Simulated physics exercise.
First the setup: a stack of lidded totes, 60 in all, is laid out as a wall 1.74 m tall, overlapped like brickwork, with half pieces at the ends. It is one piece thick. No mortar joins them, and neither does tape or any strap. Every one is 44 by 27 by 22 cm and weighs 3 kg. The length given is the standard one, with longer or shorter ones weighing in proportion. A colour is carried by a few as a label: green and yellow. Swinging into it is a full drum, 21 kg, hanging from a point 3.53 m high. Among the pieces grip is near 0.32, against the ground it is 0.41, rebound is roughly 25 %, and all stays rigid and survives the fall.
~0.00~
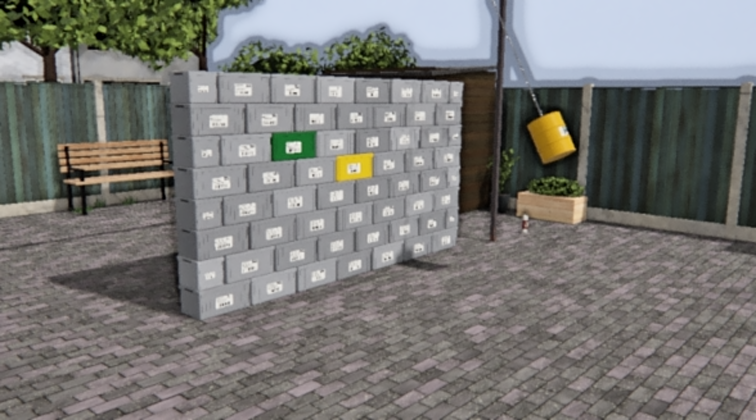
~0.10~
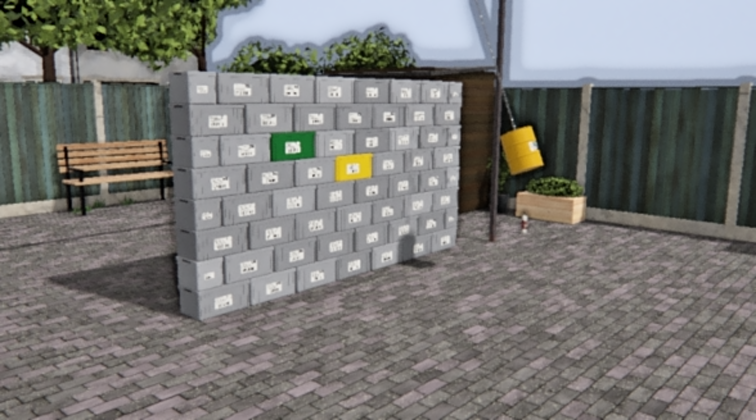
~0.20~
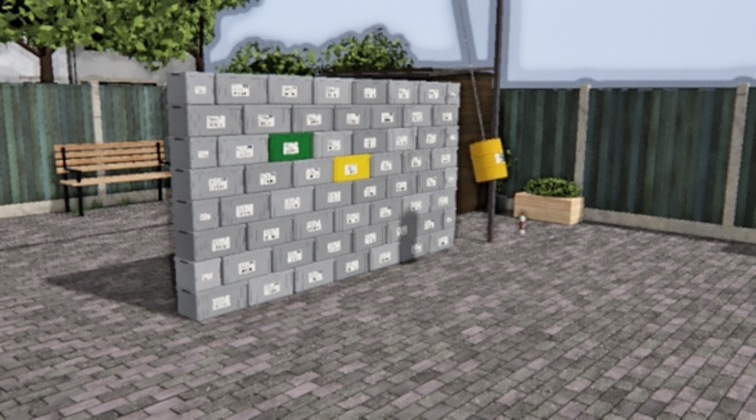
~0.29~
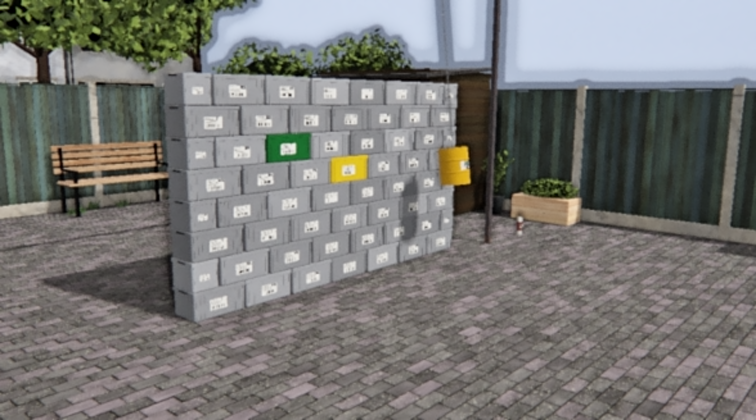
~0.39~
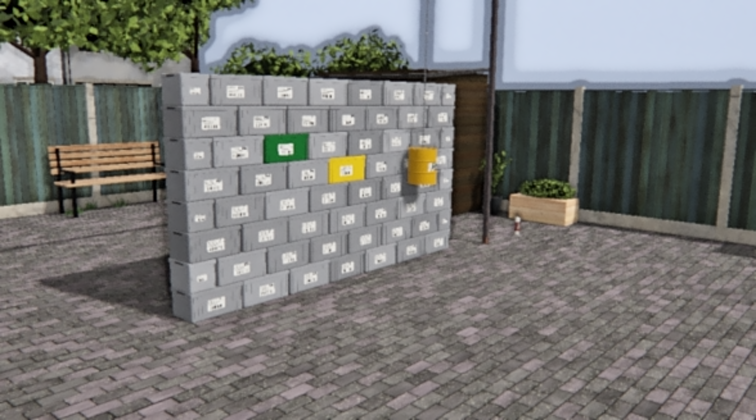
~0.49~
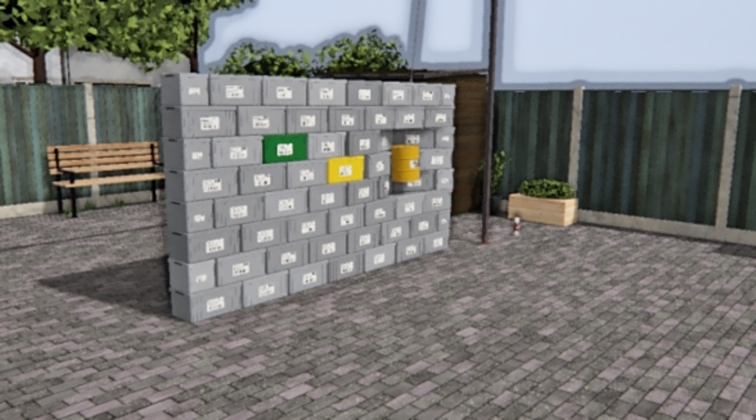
On a paved yard, a hanging yellow drum swinging leftward into a wall of grey blocks, pushing a few out of place.
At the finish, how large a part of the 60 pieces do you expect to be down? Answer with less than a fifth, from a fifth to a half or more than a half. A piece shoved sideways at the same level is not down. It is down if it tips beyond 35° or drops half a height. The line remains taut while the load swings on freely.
I would say between a fifth and a half of them.
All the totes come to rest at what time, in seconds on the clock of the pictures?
Near 3.5 s.
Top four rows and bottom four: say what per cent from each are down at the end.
The top part comes to 50 per cent, the bottom part to 10 per cent.
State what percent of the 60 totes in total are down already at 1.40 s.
10 per cent at that moment.
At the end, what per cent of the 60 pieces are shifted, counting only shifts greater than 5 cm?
Shifted share: 35 %.
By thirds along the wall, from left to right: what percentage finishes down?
0, 30 and 70 per cent, from left to right.
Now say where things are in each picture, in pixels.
In the first picture (we follow the side turned to the camera; the camera pans a little), drum (558, 133) line 28° before plumb; green tote (296, 146); yellow tote (356, 168); no piece has moved.
In the second picture, drum (528, 147) line 22° before plumb; green tote (295, 147).
In the third picture, drum (494, 159) line 15° before plumb; yellow tote (353, 168).
In the fourth picture, drum (459, 166) line 7° before plumb; green tote (290, 148).
In the fifth picture, drum (427, 167) line plumb; yellow tote (348, 170); one has shifted.
In the sixth picture, drum (409, 164) line 5° past plumb; yellow tote (347, 170); green tote (287, 149); 11 stirred so far.
Around 1.40 s, line 18° past plumb; 5 of the 60 totes down.
Around 1.98 s, line 7° past plumb; 20 of the 60 totes down.
Finally (3.7 s), line 5° before plumb; 20 of the 60 totes down; green tote unmoved; yellow tote unmoved. That is 33 per cent. Seen by the last camera, middles, green tote near (275, 148), yellow tote near (336, 169).
